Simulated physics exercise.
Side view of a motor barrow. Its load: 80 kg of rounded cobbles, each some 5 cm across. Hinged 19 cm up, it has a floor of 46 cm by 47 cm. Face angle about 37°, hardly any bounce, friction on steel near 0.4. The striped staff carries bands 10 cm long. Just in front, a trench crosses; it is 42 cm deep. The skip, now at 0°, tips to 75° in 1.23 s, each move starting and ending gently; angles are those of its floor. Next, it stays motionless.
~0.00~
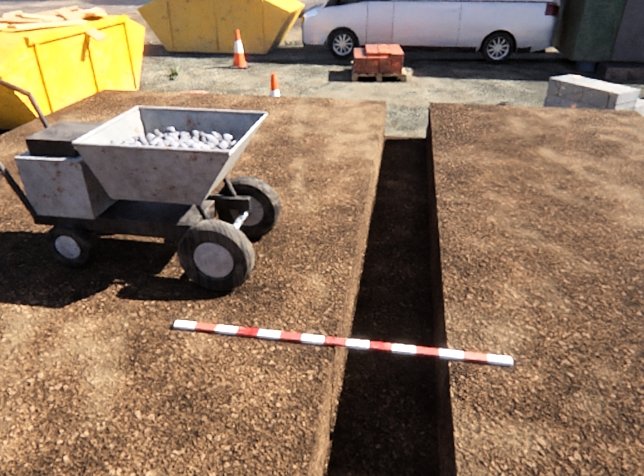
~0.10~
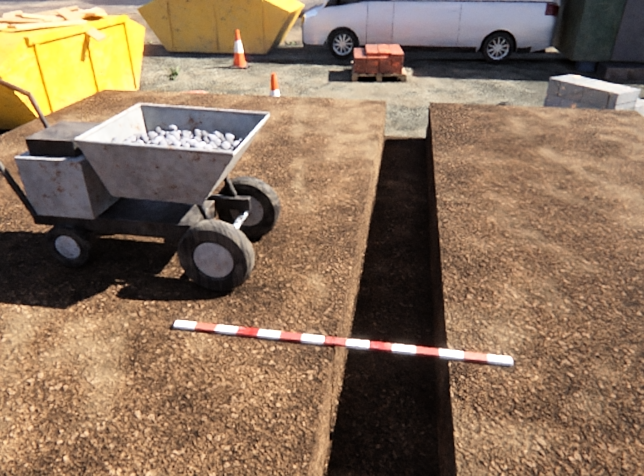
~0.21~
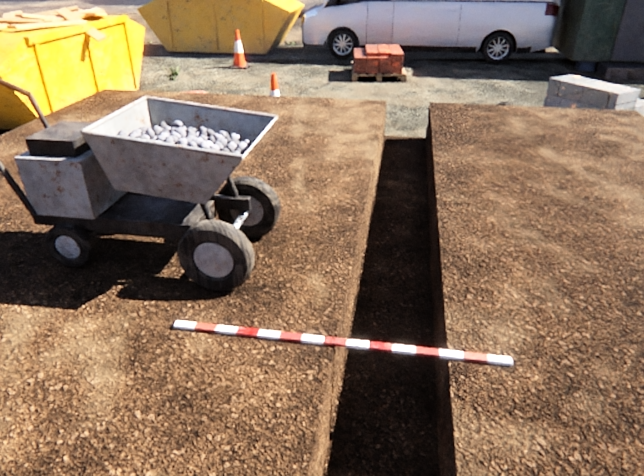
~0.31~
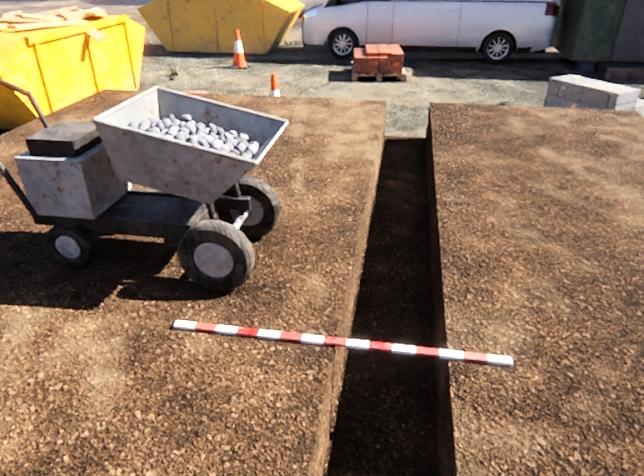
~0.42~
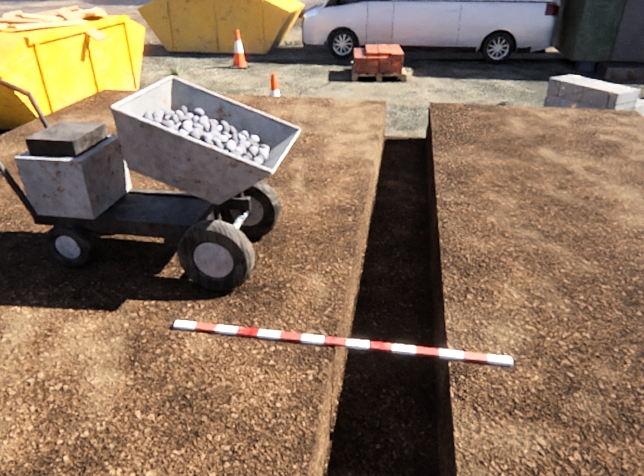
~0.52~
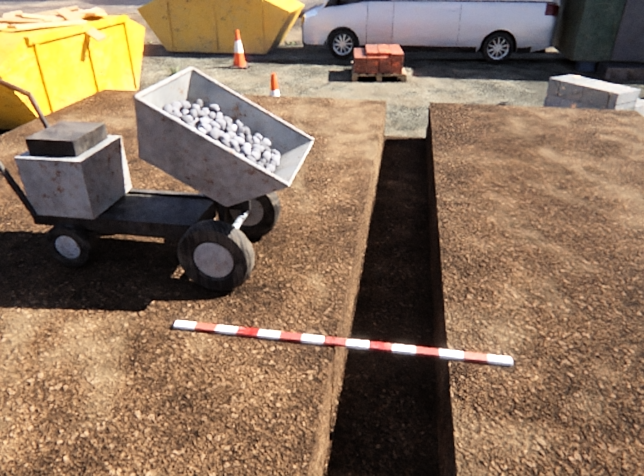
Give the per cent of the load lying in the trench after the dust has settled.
Close to 100 in every hundred.
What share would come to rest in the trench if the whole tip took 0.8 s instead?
It would be near 100 per cent.
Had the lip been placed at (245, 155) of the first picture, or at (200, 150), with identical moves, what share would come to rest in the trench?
About 100 per cent first, then about 75 per cent.
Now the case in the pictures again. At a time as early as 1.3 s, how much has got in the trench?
By that point it's something like 40 in a hundred.
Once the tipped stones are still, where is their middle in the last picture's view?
Near (397, 326).
After 0.9 s the floor is at 63°; 100 % in the skip; the foremost stones are at (325, 219).
After 1.3 s the floor is at 75°; 56 % in the skip, 2 % short of the trench, 42 % in the trench; the foremost stones are at (417, 327).
After 1.7 s the floor is at 75°; 21 % in the skip, 2 % short of the trench, 77 % in the trench; the foremost stones are at (431, 334).
After 3.6 s the floor is at 75°; 0 % in the skip, 100 % in the trench; the foremost stones are at (431, 331).
